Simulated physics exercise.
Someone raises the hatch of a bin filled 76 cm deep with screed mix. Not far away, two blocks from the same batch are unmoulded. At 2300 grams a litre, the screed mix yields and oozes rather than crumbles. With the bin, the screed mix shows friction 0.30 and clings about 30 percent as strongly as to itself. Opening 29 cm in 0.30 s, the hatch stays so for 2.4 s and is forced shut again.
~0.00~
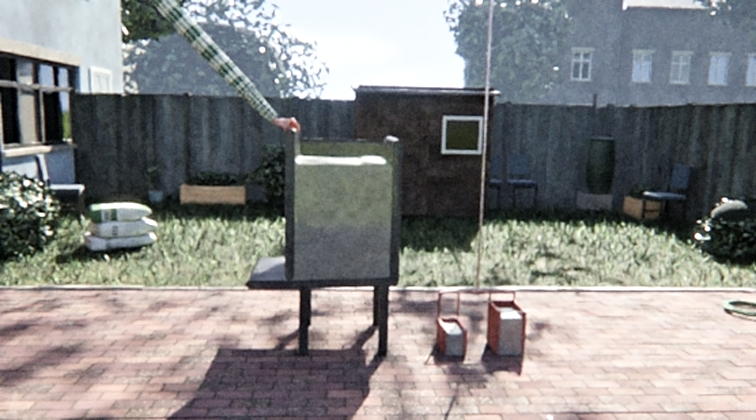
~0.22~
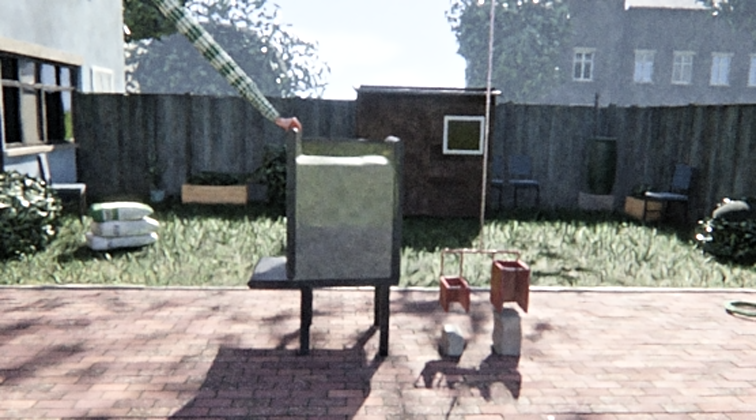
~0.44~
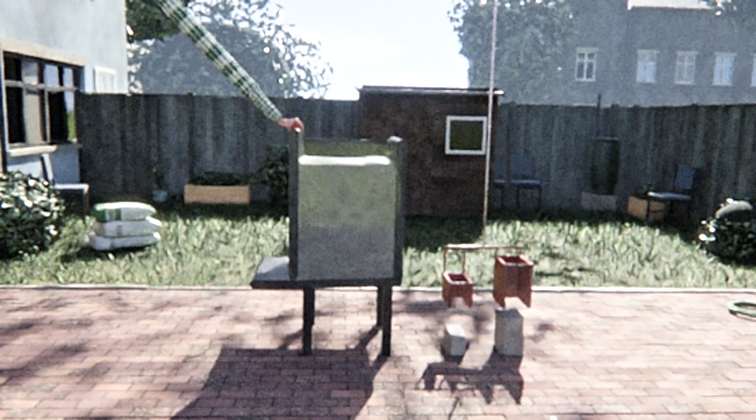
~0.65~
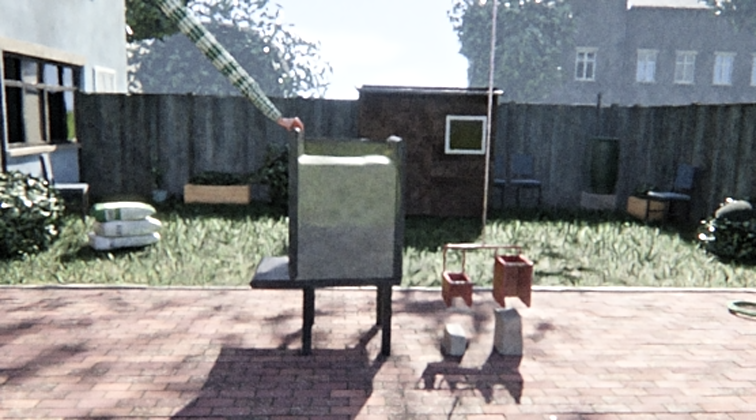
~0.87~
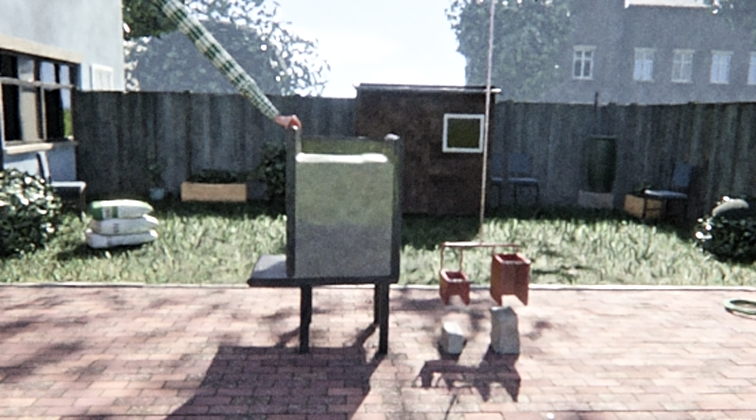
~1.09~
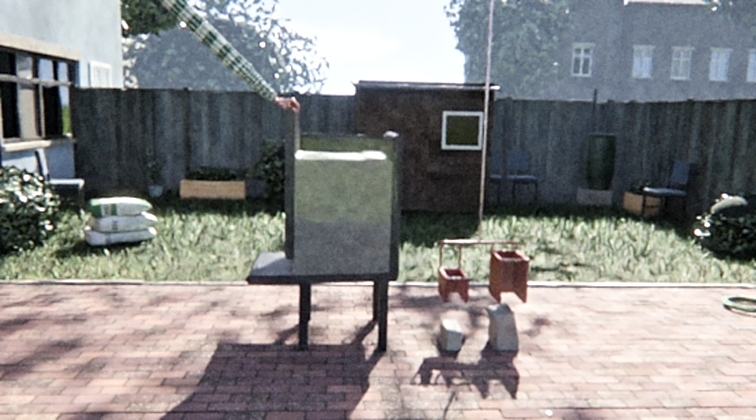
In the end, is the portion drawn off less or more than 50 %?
It comes out lower than 50 %.
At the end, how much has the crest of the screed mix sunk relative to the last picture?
6 cm.
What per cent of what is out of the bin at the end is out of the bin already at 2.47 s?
60 per cent.
After 1.72 s, the hatch is 29 cm open and 6 % is out.
After 2.47 s, the hatch is 29 cm open and 9 % is out.
After 3.22 s, the hatch is 29 cm open and 9 % is out.
After 3.97 s, the hatch is 7.1 cm open and 13 % is out.
After 4.66 s, at the end, the hatch is shut and 14 % is out.
